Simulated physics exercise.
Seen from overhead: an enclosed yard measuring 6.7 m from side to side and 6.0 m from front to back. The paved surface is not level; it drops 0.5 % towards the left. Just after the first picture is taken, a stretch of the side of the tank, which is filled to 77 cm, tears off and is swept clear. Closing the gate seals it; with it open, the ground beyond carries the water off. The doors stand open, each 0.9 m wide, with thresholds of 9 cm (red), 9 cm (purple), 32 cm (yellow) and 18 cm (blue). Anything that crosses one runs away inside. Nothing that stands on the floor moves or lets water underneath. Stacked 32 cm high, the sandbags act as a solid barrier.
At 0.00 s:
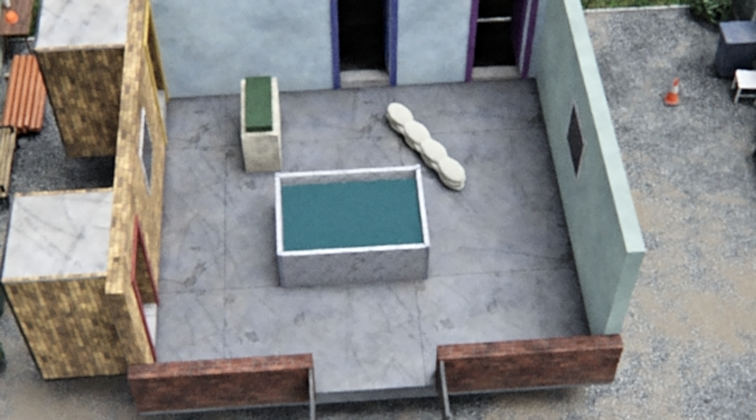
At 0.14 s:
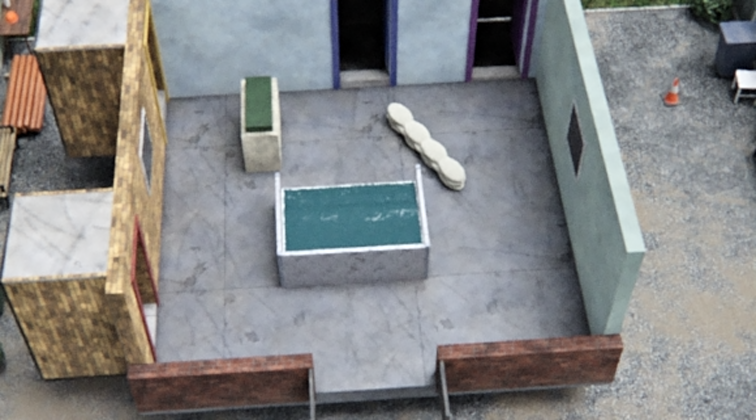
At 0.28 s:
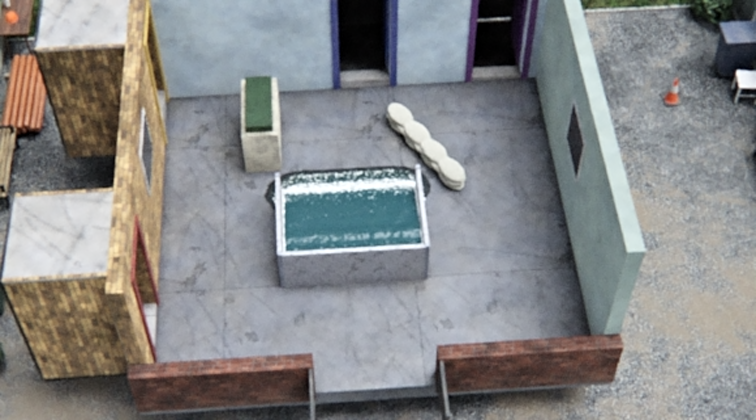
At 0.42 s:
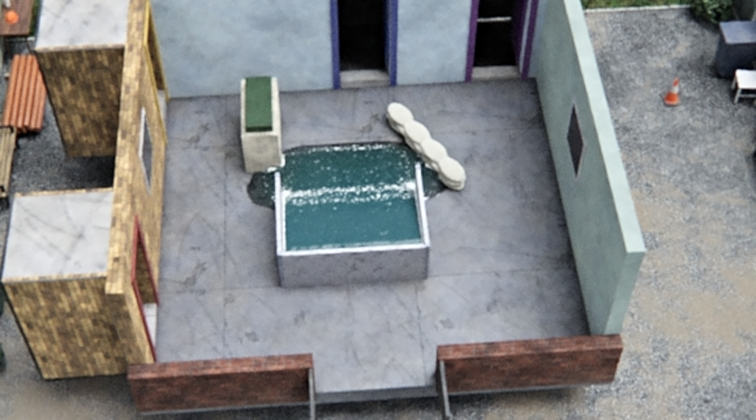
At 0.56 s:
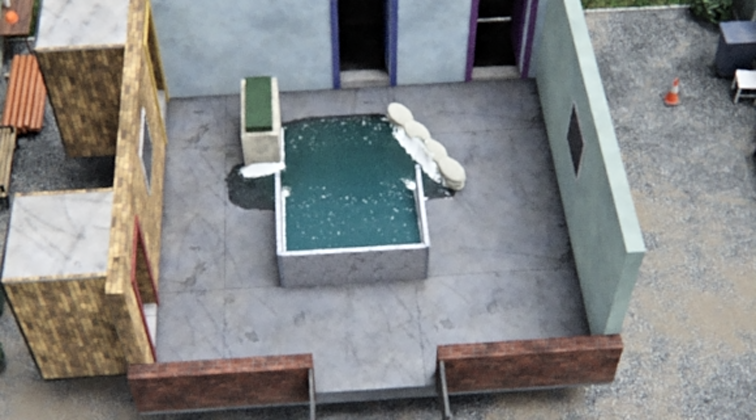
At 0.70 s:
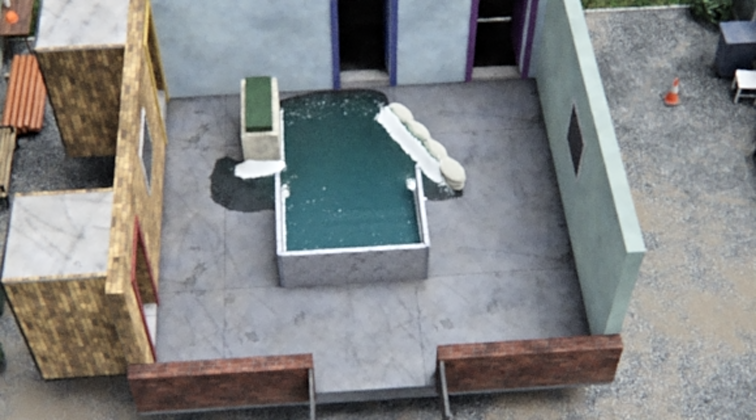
Dark green water surges from the tank's open far side, spreading between the planter and sandbags.
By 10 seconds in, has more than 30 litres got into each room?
Room by room: Behind the red door, no; behind the purple door, no; behind the yellow door, no; behind the blue door, yes.
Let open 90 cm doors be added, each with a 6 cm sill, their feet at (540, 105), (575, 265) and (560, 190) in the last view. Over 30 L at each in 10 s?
In sequence the answers are more than that, less than that and less than that.
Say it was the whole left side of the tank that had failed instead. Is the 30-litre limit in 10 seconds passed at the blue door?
So for blue: No.
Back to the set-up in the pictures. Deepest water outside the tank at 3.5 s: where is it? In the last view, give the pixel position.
Spot: Approx. (168, 105).
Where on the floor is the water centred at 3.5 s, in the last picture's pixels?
Around (324, 165) in the last picture.
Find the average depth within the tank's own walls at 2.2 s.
Depth, averaged: Around 16 centimetres.
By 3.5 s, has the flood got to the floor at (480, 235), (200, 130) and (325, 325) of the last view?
Soaked, soaked, untouched.
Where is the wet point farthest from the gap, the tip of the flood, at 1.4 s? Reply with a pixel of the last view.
That's around (166, 143) in the last picture.
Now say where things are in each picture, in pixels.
In the first frame, the tank at (351, 213) is whole and still, 77 cm deep.
In the second frame, the front is at a hidden place, 1.1 m from the gap on the tank's far side; 0.4 m2 of floor is under water; 77 cm left at the back of the tank.
In the third frame, the front is at (424, 184), 1.3 m from the gap on the tank's far side; 1.6 m2 of floor is under water; 72 cm left at the back of the tank.
In the fourth frame, the front is at (260, 172), 1.7 m from the gap on the tank's far side; 3.3 m2 of floor is under water; 66 cm left at the back of the tank.
In the fifth frame, the front is at (283, 128), 2.1 m from the gap on the tank's far side; 4.8 m2 of floor is under water; 64 cm left at the back of the tank.
In the sixth frame, the front is at (286, 103), 2.6 m from the gap on the tank's far side; 6.1 m2 of floor is under water; 57 cm left at the back of the tank.
After 1.4 s water covers 25 % of the floor and is deepest (56 cm) near (339, 95); red door not reached, purple door not reached, yellow door not reached, blue door 41 cm at the sill, 89 L in.
After 2.2 s water covers 35 % of the floor and is deepest (44 cm) near (290, 128); red door not reached, purple door 2 cm at the sill, 0 L in, yellow door 30 cm at the sill, 0 L in, blue door 35 cm at the sill, 220 L in.
After 3.5 s water covers 55 % of the floor and is deepest (25 cm) near (168, 105); red door 2 cm at the sill, 0 L in, purple door 4 cm at the sill, 0 L in, yellow door 22 cm at the sill, 4 L in, blue door 21 cm at the sill, 284 L in.
After 6.0 s water covers 85 % of the floor and is deepest (20 cm) near (154, 389); red door 6 cm at the sill, 0 L in, purple door 7 cm at the sill, 5 L in, yellow door 11 cm at the sill, 4 L in, blue door 7 cm at the sill, 288 L in.
After 10.0 s water covers 95 % of the floor and is deepest (10 cm) near (370, 354); red door 8 cm at the sill, 6 L in, purple door 3 cm at the sill, 5 L in, yellow door 5 cm at the sill, 4 L in, blue door 8 cm at the sill, 288 L in.
